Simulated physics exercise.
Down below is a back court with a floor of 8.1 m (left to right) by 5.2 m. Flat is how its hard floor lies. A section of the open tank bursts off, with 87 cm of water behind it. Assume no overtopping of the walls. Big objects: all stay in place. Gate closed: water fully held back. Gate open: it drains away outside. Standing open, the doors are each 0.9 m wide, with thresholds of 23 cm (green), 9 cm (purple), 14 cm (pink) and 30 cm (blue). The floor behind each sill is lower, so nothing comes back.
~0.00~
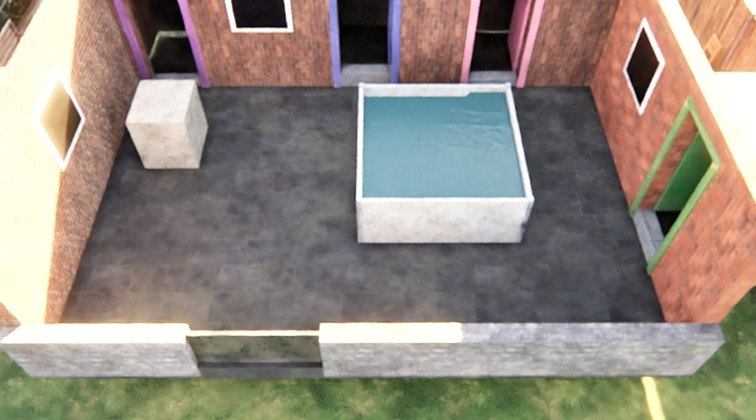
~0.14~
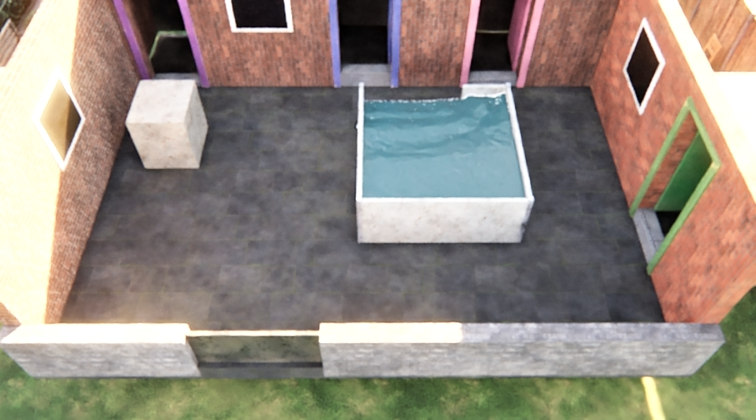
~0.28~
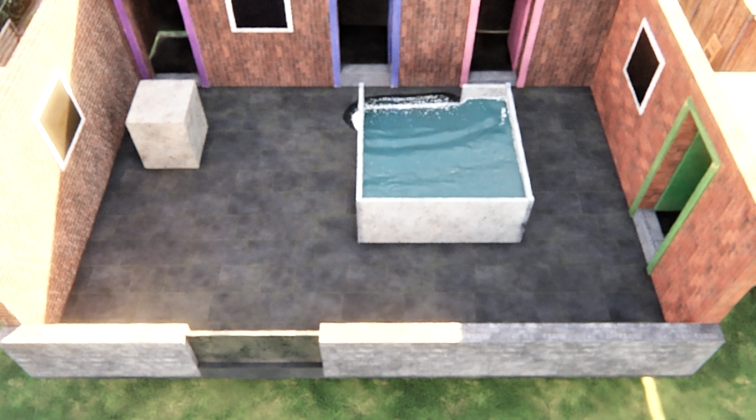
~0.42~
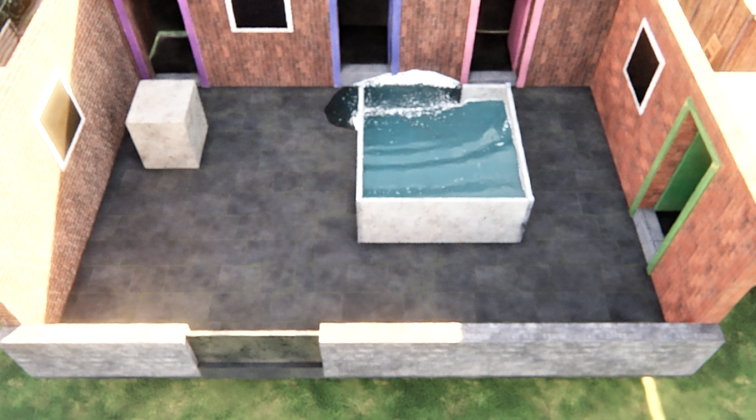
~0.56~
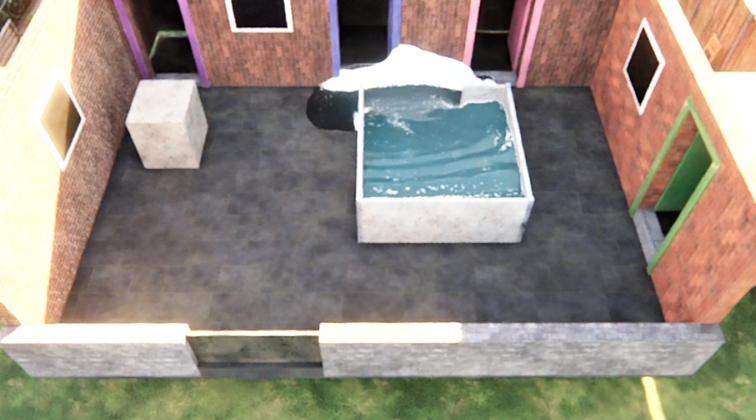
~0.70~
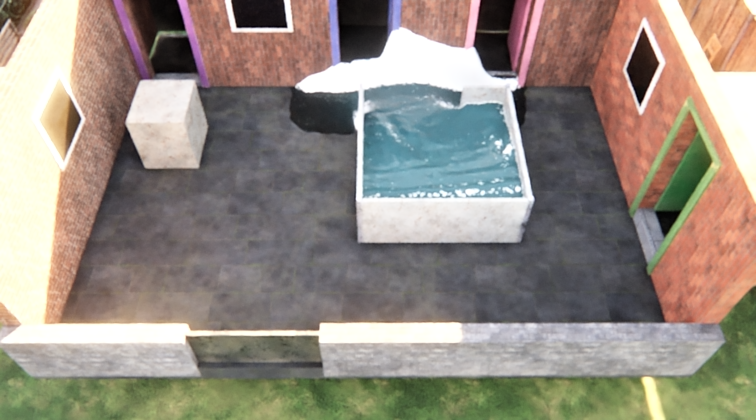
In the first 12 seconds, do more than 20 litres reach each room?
At the green door, not that much; at the purple door, more than that; at the pink door, more than that; at the blue door, more than that.
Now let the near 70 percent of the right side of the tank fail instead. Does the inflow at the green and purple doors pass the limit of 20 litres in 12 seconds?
Well, against that limit, at green it's too much, and at purple it's too much.
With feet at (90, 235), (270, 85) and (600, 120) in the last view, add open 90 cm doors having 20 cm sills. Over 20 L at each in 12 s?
Less, less, more.
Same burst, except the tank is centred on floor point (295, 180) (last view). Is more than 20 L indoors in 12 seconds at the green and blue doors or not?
For the green door, the amount is acceptable; for the blue door, the amount is acceptable.
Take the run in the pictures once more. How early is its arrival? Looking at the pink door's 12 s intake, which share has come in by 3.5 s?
About 85 per cent.
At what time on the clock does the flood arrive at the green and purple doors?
Green = 2.2 s, purple = 1.4 s.
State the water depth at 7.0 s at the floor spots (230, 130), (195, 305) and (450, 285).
Around 11 cm, 10 cm and 5 cm, in the order given.
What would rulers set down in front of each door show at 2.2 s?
Depth readings (cm): Green = 2; purple = 7; pink = 21; blue = 47.
After 1.4 s water covers 20 % of the floor and is deepest (66 cm) near (412, 90); green door not reached, purple door 2 cm at the sill, 0 L in, pink door 22 cm at the sill, 14 L in, blue door 58 cm at the sill, 95 L in.
After 2.2 s water covers 40 % of the floor and is deepest (50 cm) near (402, 90); green door 2 cm at the sill, 0 L in, purple door 7 cm at the sill, 0 L in, pink door 21 cm at the sill, 33 L in, blue door 47 cm at the sill, 212 L in.
After 3.5 s water covers 70 % of the floor and is deepest (32 cm) near (162, 118); green door 8 cm at the sill, 0 L in, purple door 21 cm at the sill, 49 L in, pink door 17 cm at the sill, 50 L in, blue door 25 cm at the sill, 252 L in.
After 7.0 s water covers 95 % of the floor and is deepest (18 cm) near (343, 350); green door 5 cm at the sill, 0 L in, purple door 15 cm at the sill, 206 L in, pink door 10 cm at the sill, 57 L in, blue door 13 cm at the sill, 253 L in.
After 12.0 s water covers 100 % of the floor and is deepest (15 cm) near (83, 258); green door 10 cm at the sill, 0 L in, purple door 14 cm at the sill, 260 L in, pink door 7 cm at the sill, 58 L in, blue door 12 cm at the sill, 253 L in.
